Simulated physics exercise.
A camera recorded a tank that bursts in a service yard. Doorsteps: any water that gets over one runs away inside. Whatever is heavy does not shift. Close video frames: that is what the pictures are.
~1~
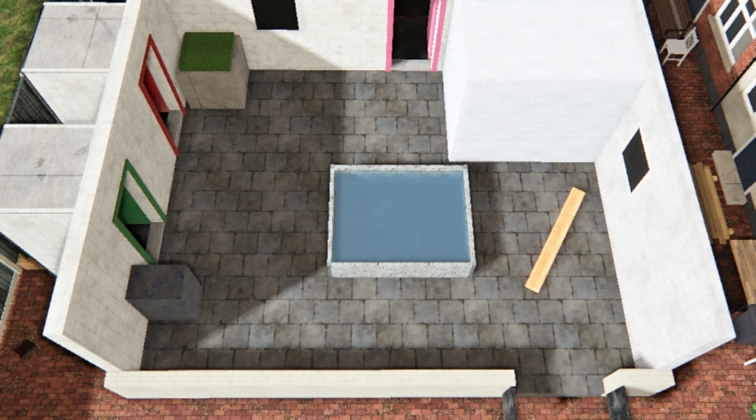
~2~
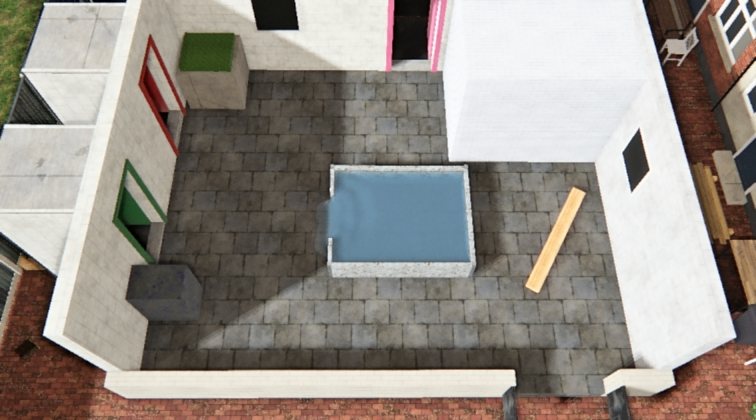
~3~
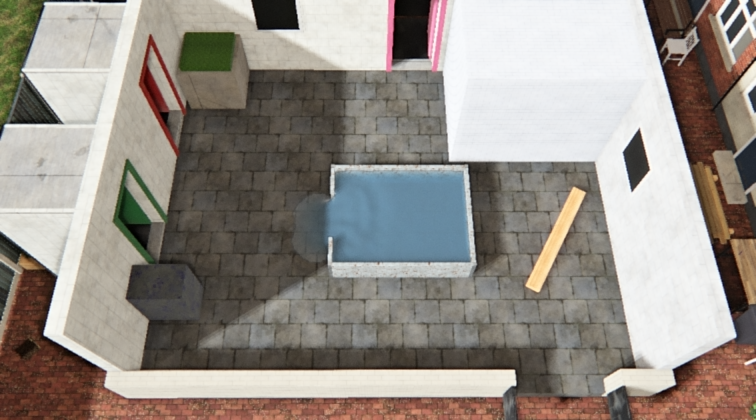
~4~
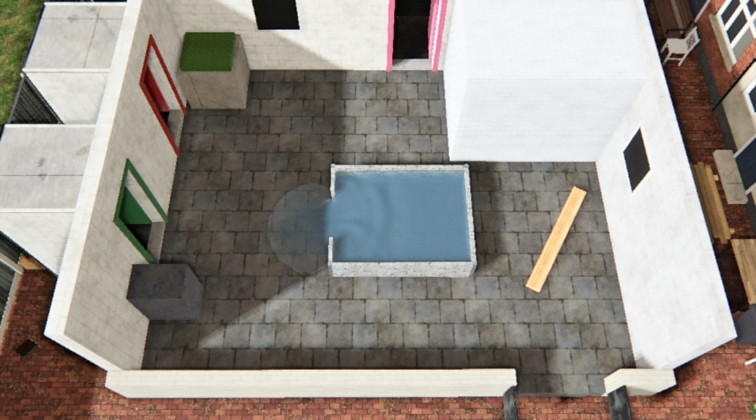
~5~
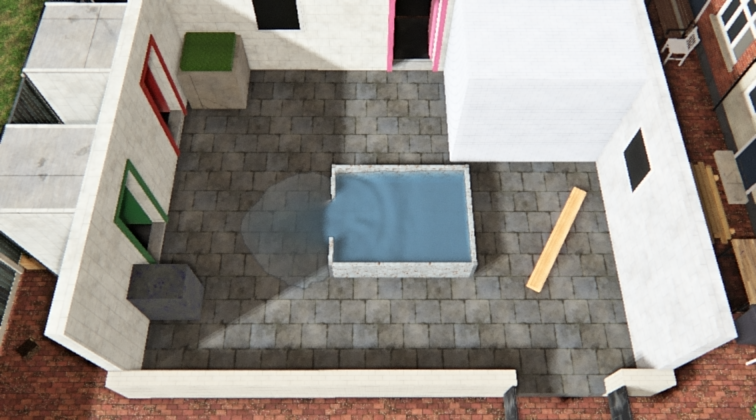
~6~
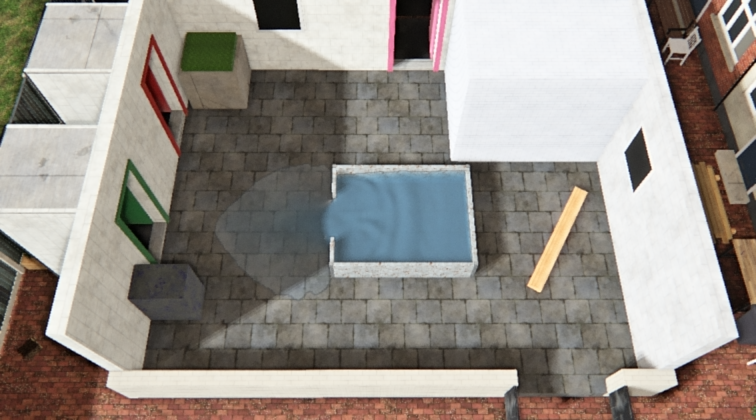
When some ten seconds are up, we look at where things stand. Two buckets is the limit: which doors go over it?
At the end, the pink door will allow in no excess, the red door will allow in no excess, the green door will allow in an excess.
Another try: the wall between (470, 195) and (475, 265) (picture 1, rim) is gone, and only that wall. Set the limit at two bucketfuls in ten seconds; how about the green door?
Here the green door remains short.
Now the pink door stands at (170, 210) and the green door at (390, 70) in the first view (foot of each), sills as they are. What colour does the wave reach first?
I'd go with the pink door.
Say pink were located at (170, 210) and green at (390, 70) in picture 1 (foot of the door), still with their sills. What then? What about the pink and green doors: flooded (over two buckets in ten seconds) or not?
In short: The pink door passes that mark, the green door stays under.
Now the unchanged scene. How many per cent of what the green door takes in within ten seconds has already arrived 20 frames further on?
Some 60 in a hundred.
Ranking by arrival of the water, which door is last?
Going by the pictures, I'd say the pink-painted one.
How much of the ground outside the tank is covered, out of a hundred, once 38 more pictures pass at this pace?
Roughly 50 %.
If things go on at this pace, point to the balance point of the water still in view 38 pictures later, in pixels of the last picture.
Close to (304, 214).
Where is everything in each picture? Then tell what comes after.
The open tank at (400, 215) is whole and still, in the first frame.
The front is at (324, 253), out from the gap at (334, 223), in the second frame.
The front is at (299, 250), out from the gap at (334, 224), in the third frame.
The front is at (272, 238), out from the gap at (335, 223), in the fourth frame.
Water pours out at (335, 223) and has run to (245, 229), in the fifth frame.
The front is at (220, 232), out from the gap at (336, 223), in the sixth frame.
A moment on, water covers 20 % of the floor; the pink door not reached, the red door not reached, the green door under two buckets in.
Next, water covers 25 % of the floor; the pink door not reached, the red door wet at the sill, nothing in, the green door over two buckets in.
Then, water covers 30 % of the floor; the pink door not reached, the red door wet at the sill, nothing in, the green door far over two buckets in.
Later, water covers 50 % of the floor; the pink door wet at the sill, nothing in, the red door wet at the sill, nothing in, the green door far over two buckets in.
In the end, water covers 80 % of the floor; the pink door under two buckets in, the red door wet at the sill, nothing in, the green door far over two buckets in.
